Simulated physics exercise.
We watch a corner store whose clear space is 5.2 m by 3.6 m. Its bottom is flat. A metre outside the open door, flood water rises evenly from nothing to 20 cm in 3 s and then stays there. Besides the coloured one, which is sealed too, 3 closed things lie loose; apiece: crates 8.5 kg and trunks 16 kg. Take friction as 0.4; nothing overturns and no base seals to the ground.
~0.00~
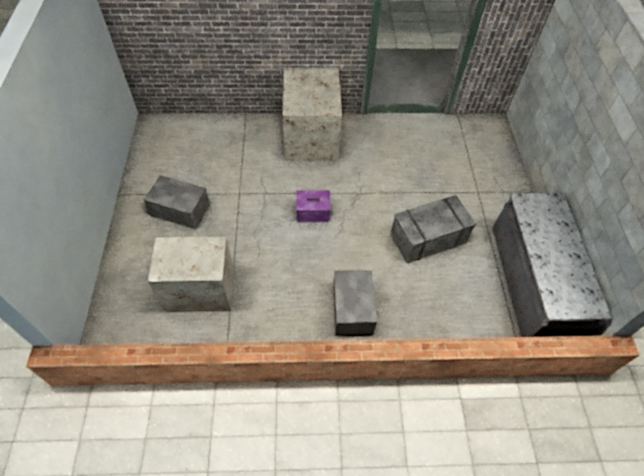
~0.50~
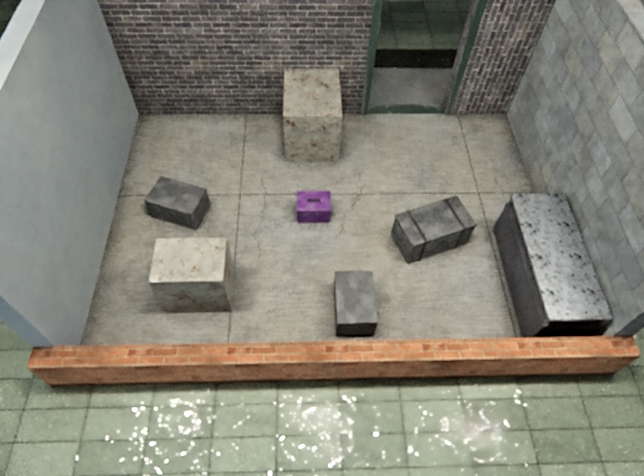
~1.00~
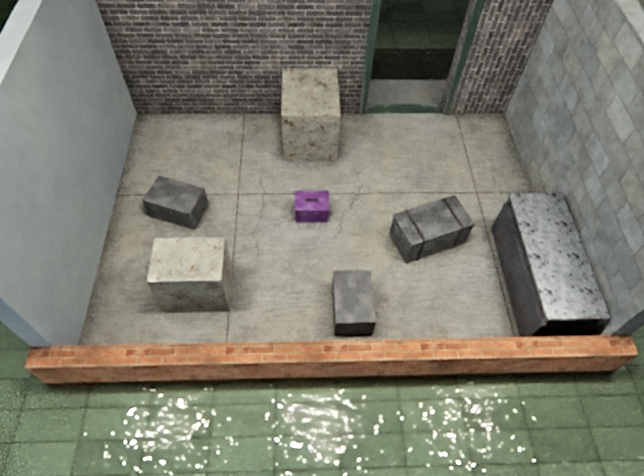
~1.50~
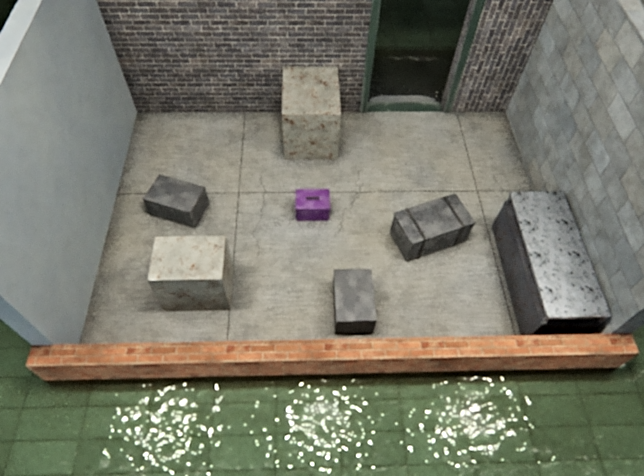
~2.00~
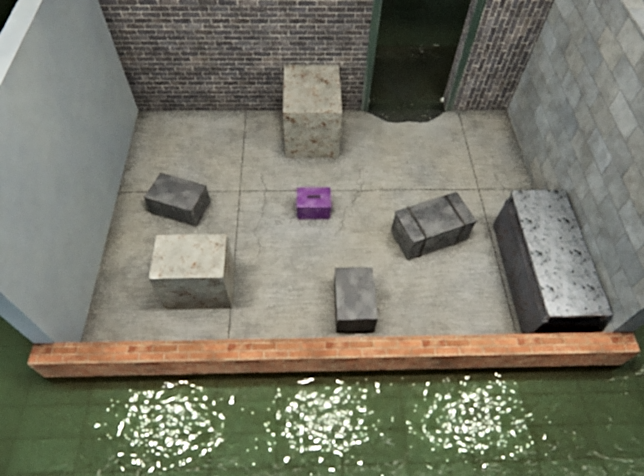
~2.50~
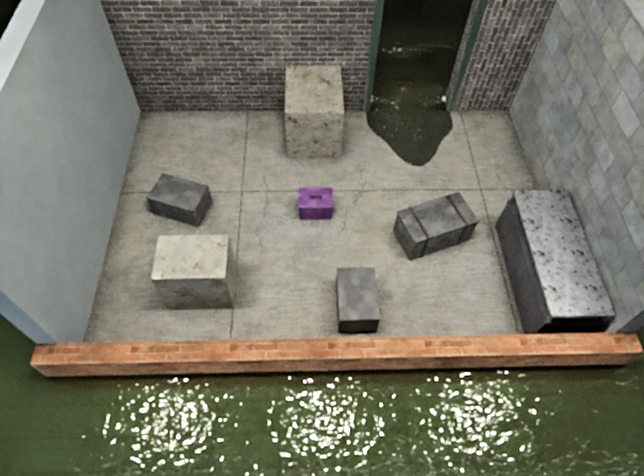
At first, a purple tote and several grey and pale blocks sit on the dry floor of a brick-walled store, with pale tiles outside. Green water then covers the tiles outside and darkens, and finally a dark tongue of it spreads in through the open doorway while the objects stay still.
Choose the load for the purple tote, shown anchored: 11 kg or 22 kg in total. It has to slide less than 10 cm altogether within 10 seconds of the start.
Verdict: The lower weight is enough.
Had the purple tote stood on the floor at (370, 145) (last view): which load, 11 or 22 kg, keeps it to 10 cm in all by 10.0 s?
It takes the larger.
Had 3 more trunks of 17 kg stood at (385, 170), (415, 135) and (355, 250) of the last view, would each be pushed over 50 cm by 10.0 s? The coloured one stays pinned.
In that order: Past it, past it, over.
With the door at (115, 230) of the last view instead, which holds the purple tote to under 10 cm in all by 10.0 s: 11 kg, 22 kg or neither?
Then only the higher weight holds it.
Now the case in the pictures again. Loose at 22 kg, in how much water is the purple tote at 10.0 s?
Roughly 5 cm.
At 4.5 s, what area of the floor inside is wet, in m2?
Roughly 7.5 m2.
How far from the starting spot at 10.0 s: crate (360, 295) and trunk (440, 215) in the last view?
In turn: 200 cm, 200 cm.
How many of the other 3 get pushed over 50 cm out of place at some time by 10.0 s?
I count 2.
After 3.5 s the purple tote would be 0 cm from its start with 11 kg and 0 cm from its start with 22 kg; 0 cm of water round it then.
After 4.5 s the purple tote would be 0 cm from its start with 11 kg and 0 cm from its start with 22 kg; 4 cm of water round it then.
After 7.0 s the purple tote would be 0 cm from its start with 11 kg and 0 cm from its start with 22 kg; 3 cm of water round it then.
After 10.0 s the purple tote would be 0 cm from its start with 11 kg and 0 cm from its start with 22 kg; 5 cm of water round it then.
